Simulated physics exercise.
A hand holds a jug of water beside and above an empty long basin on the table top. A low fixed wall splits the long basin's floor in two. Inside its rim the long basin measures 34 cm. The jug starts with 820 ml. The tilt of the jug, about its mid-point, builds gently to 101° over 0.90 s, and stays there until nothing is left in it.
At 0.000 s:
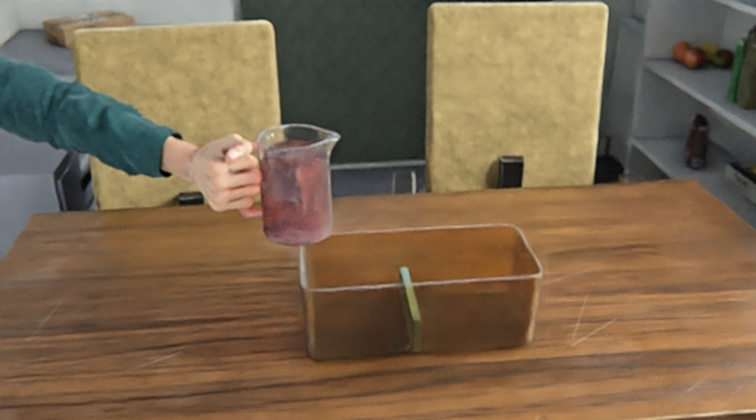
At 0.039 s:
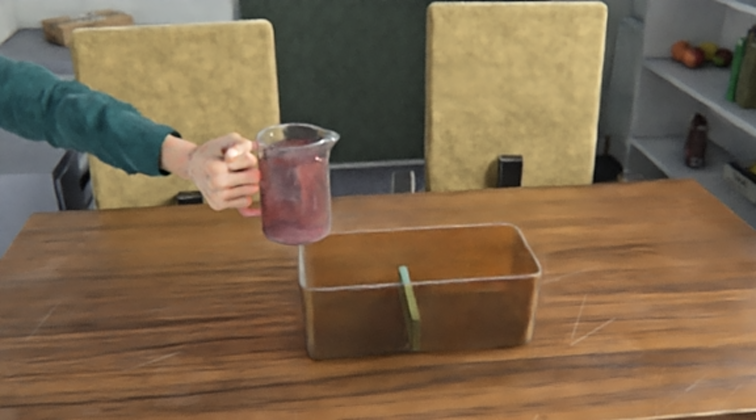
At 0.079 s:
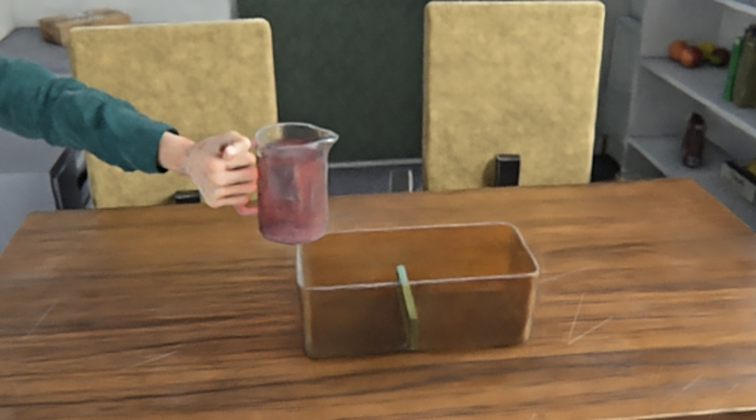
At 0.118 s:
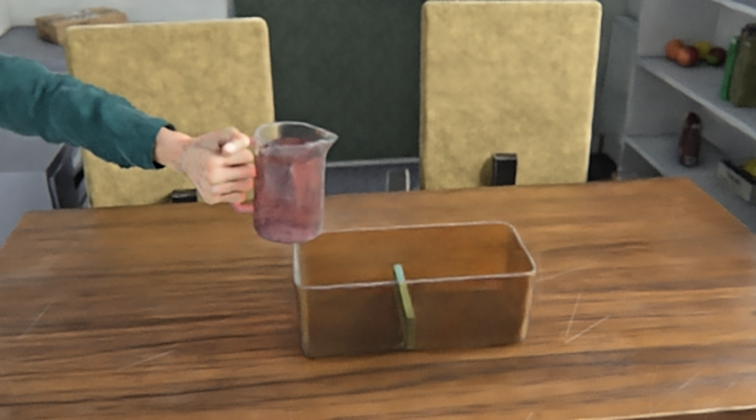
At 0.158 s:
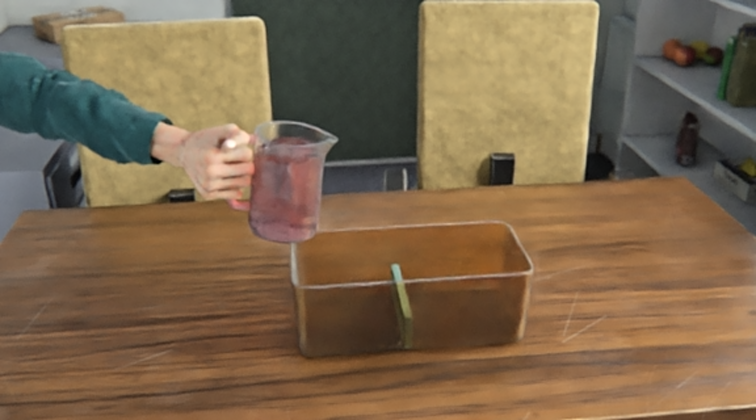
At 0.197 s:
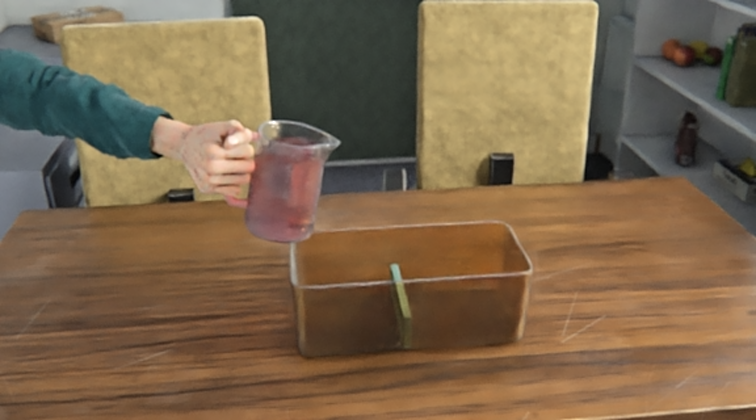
A hand in a green sleeve held a clear jug of pinkish water beside and above an empty long basin on a wooden table, keeping nearly still before tilting the jug slightly to the right.
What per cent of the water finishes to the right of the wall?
Roughly 20 per cent is past the wall.
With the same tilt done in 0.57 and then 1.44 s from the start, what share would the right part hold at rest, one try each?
In turn about 20 and 30 per cent.
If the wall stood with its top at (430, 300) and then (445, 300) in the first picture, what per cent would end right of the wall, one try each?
In turn about 5 and 10 per cent.
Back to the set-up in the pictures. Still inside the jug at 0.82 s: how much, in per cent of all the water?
Near 46 in a hundred.
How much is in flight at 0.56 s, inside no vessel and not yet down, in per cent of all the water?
Near 10 in a hundred.
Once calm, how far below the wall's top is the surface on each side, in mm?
Some 28 mm on the left and 48 mm on the right.
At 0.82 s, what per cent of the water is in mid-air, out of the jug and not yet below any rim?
Near 18 in a hundred.
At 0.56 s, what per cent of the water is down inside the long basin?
Near 2 in a hundred.
After 0.56 s the tilt is 69° and 88 per cent is still to pour, 2 is left of the wall and 0 right of it.
After 0.82 s the tilt is 99° and 45 per cent is still to pour, 25 is left of the wall and 12 right of it.
After 1.10 s the tilt is 101° and 11 per cent is still to pour, 63 is left of the wall and 19 right of it.
After 1.40 s the tilt is 101° and 2 per cent is still to pour, 76 is left of the wall and 20 right of it.
In the end 79 per cent lies left of the wall, 20 right of it and 1 outside.
